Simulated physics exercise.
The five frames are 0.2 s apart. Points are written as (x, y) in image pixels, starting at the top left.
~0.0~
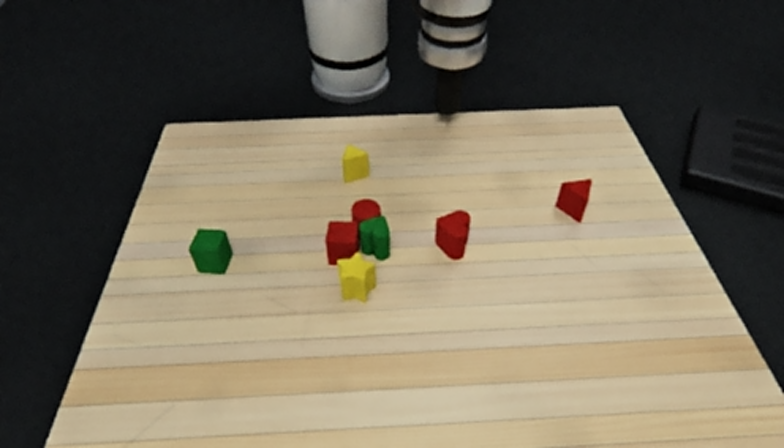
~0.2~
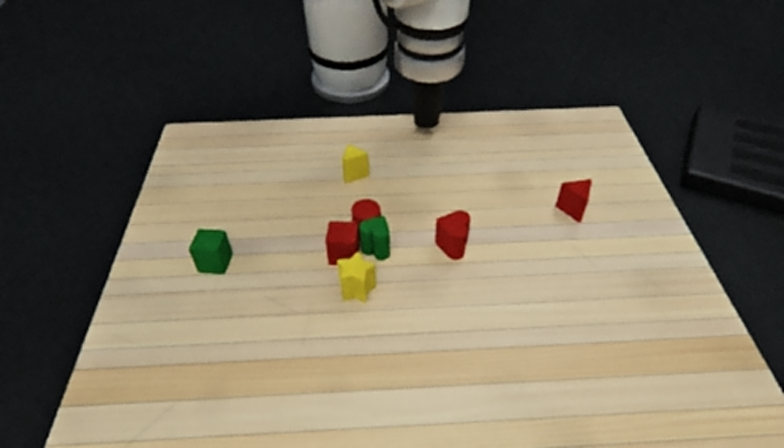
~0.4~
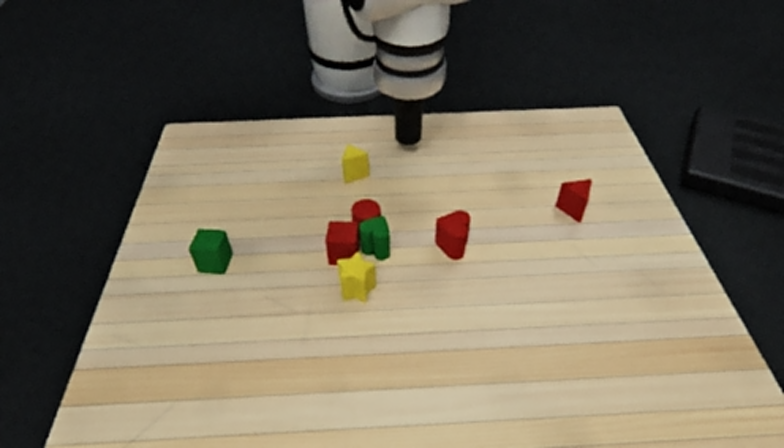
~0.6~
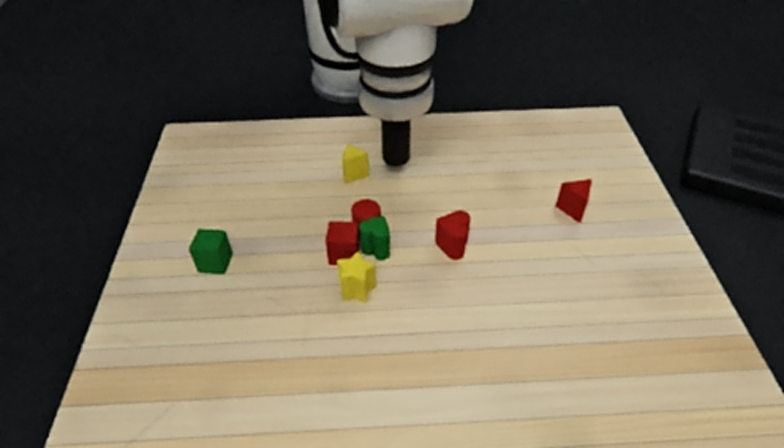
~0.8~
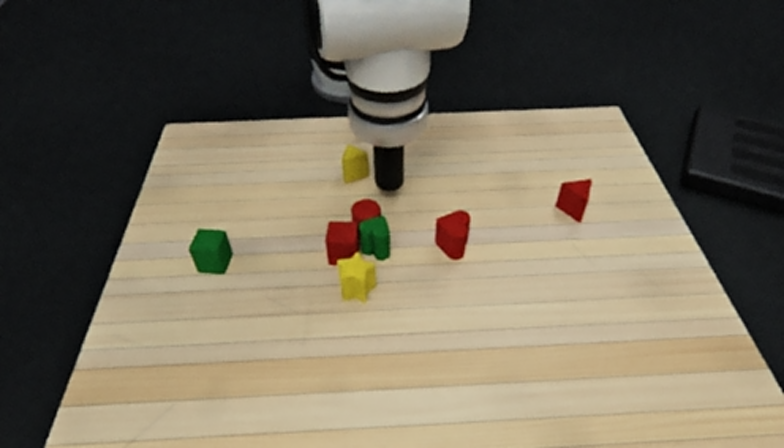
A white robot arm with a black tip moved left and forward over a wooden board, passing beside a yellow triangular block and nearing a cluster of red, green and yellow blocks, which all stayed still.
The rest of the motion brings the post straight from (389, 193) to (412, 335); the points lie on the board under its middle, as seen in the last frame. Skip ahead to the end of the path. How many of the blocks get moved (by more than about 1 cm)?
I think only one will be displaced.
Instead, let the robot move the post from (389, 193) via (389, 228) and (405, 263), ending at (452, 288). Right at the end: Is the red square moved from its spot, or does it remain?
It is moved from its place.
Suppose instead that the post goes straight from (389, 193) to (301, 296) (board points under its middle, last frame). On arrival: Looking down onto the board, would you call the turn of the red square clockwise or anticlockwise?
Seen from above, its turn is clockwise.
On the path given first. One third of the way, post (396, 223); nothing pushed yet.
Two thirds of the way, post (404, 270); green heart-shaped block (372, 248), turned 100° clockwise.
At the end, post (412, 325); red circle in place; green heart-shaped block (372, 248), turned 100° clockwise.
